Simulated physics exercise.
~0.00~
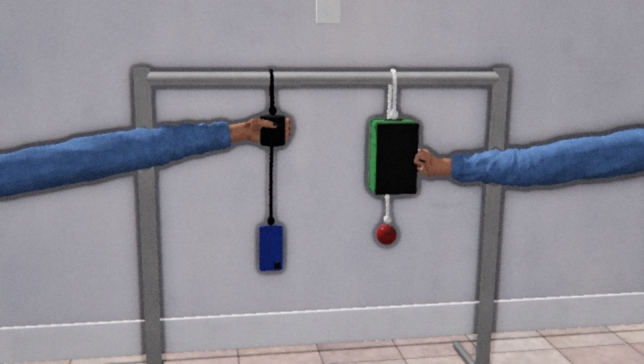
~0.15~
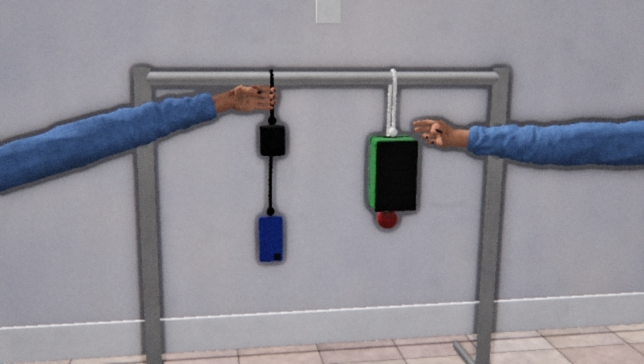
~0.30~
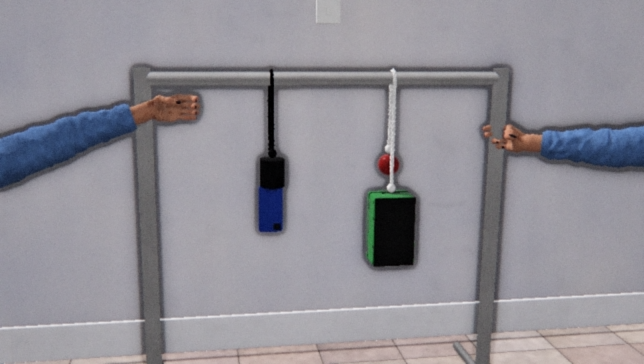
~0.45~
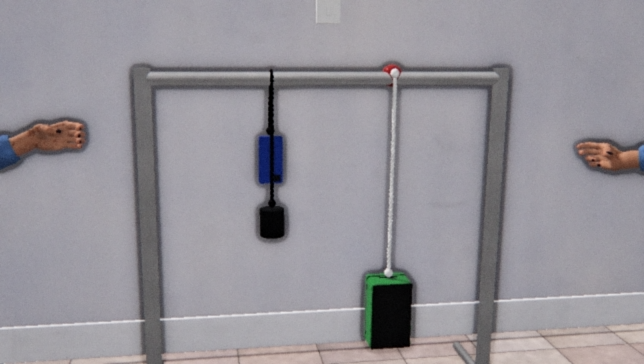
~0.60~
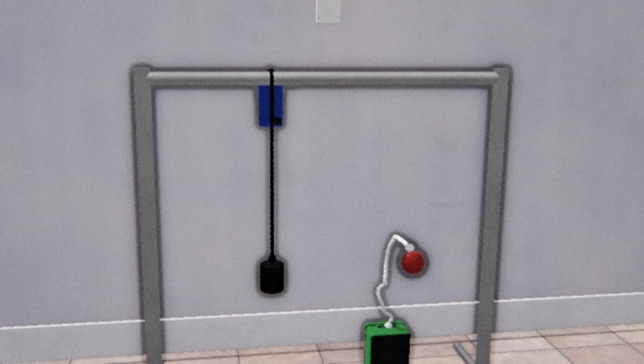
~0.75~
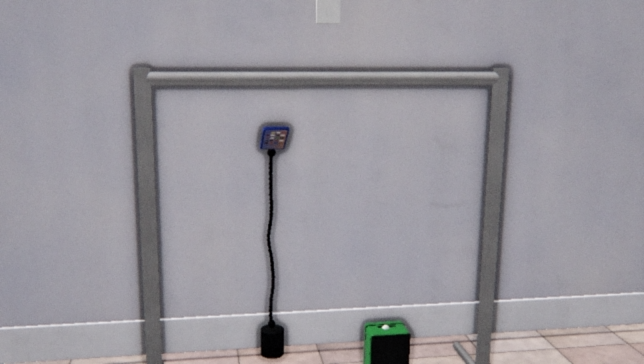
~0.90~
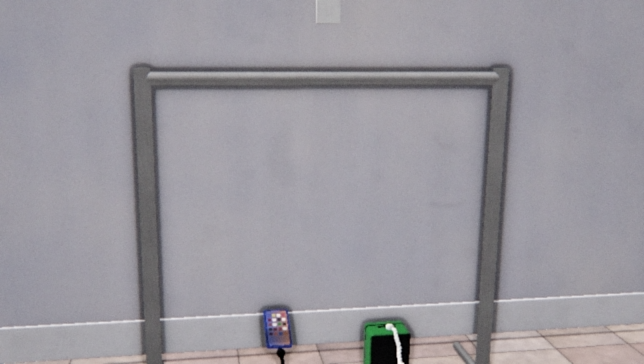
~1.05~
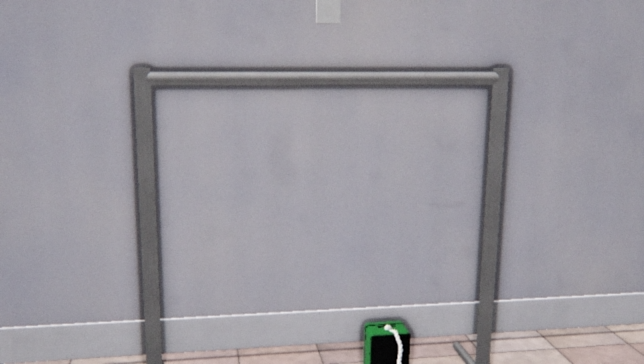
Black block and green case dropping from a metal bar after two hands let go, pulling their ropes over and reaching the floor.
